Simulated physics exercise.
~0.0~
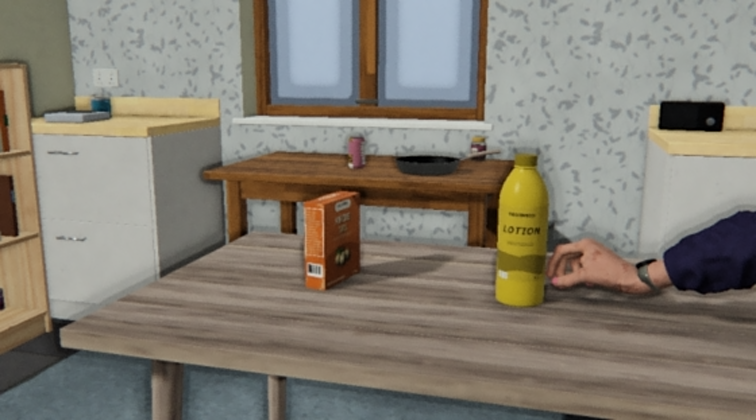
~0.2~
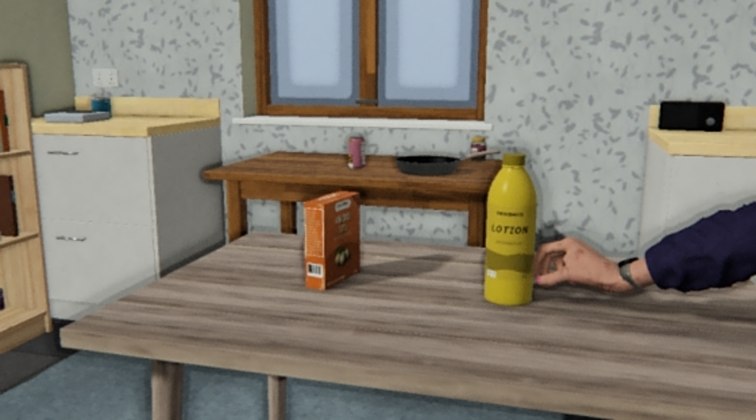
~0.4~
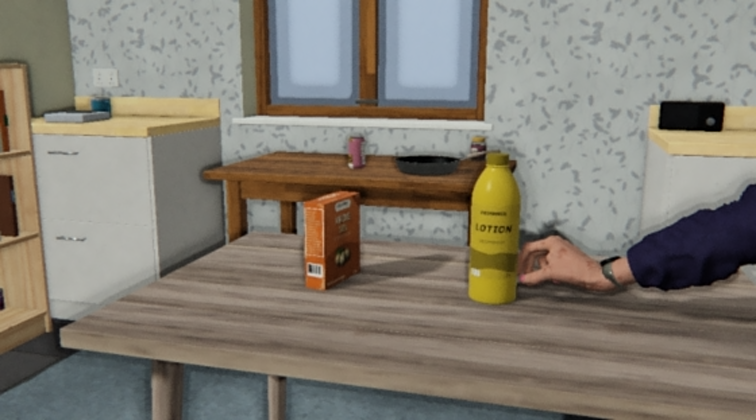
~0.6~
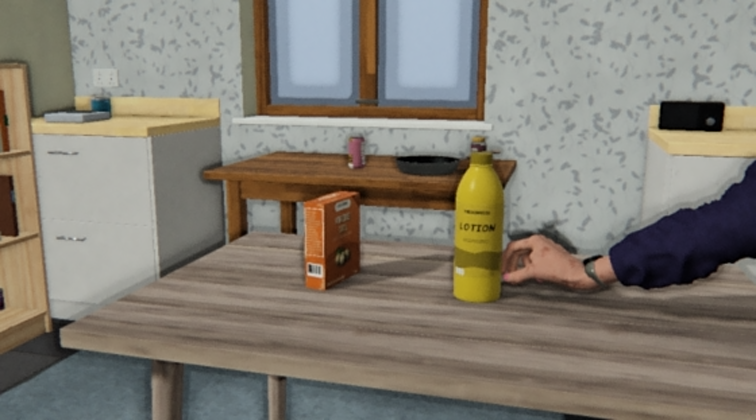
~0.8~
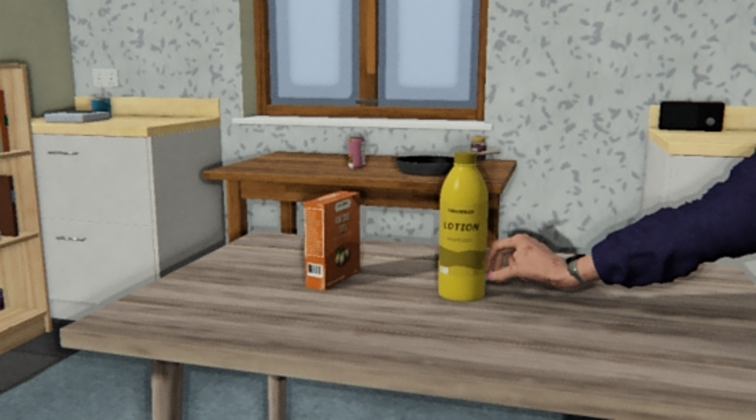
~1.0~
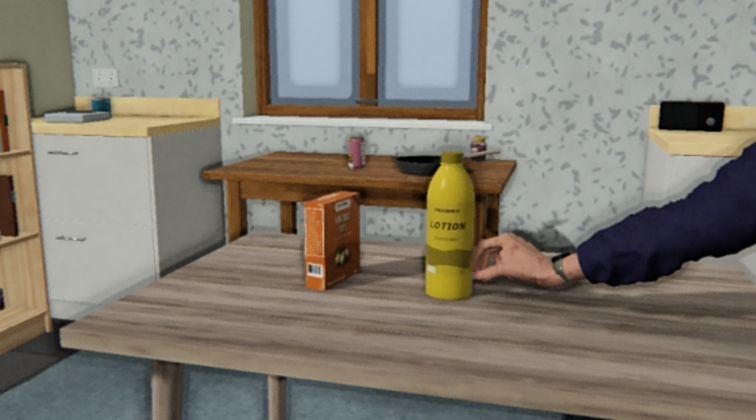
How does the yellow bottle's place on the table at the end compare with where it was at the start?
At the end the yellow bottle stands further to the left than it did at the start, closer to the orange packet.
